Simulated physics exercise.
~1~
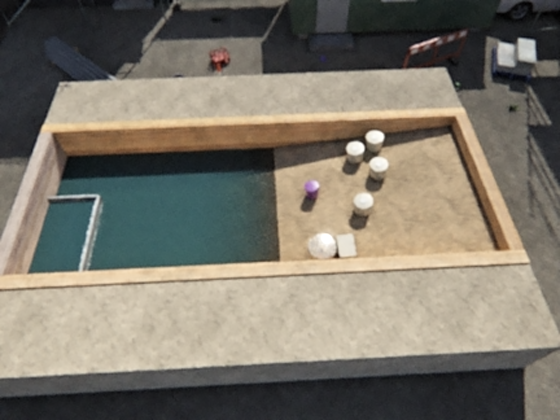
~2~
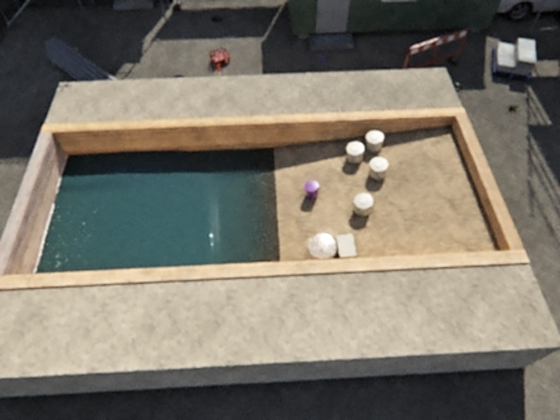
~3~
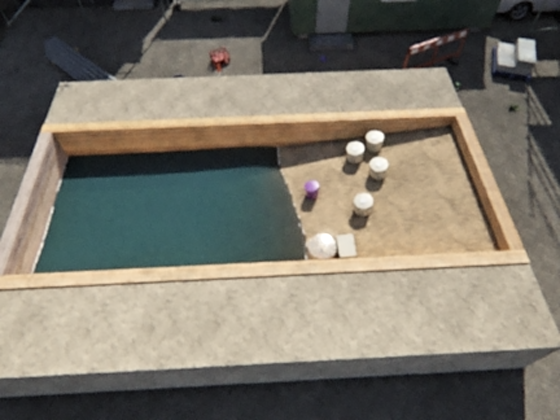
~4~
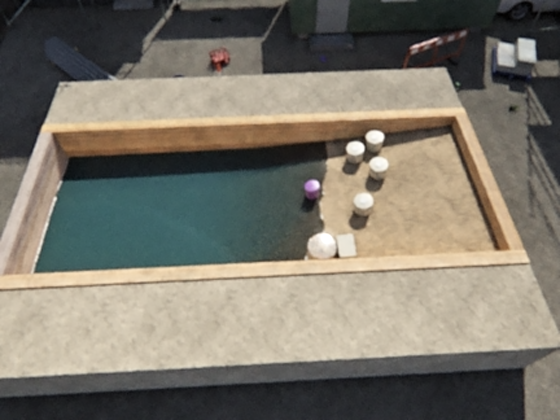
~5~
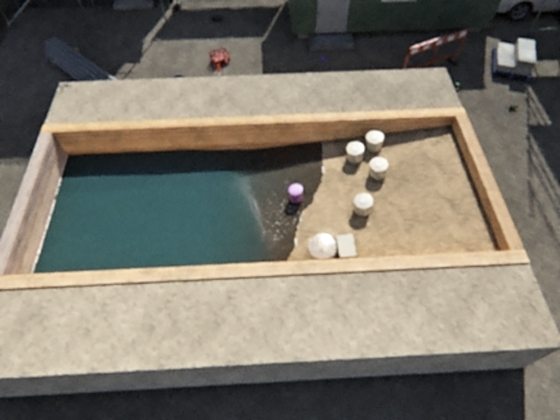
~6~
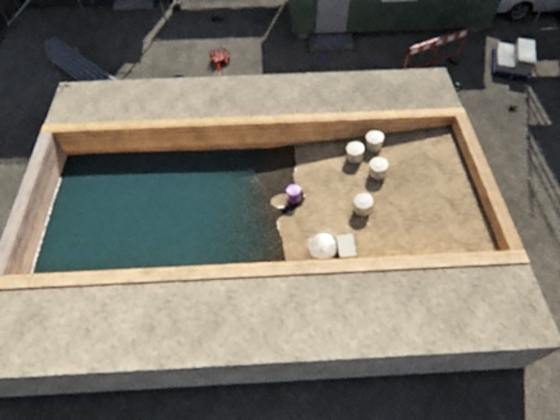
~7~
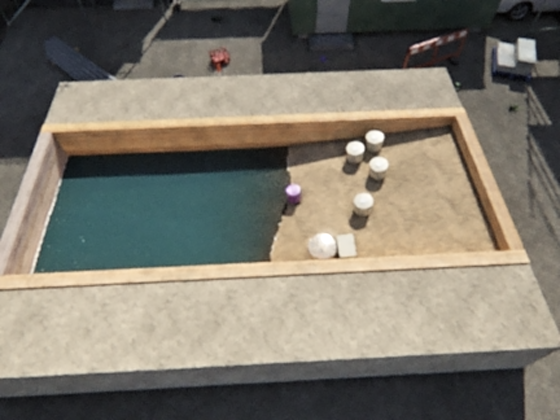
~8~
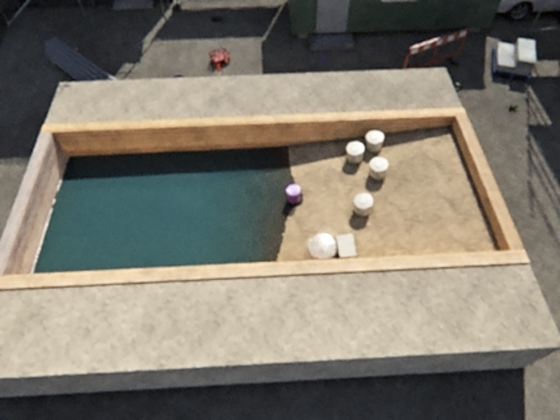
At the start, a walled basin seen from above holds dark teal water on the left and a sandy slope on the right, with a small boarded enclosure in the near left corner. A purple pail, several pale tubs and a pale crate rest on the sand. The boarding vanishes, and the water spreads rightward up the slope, reaching the pail and the nearest pale objects. As it draws back, the pail shifts a short way left. The water then settles near its edge, leaving the pail upright there while the pale objects stay put.
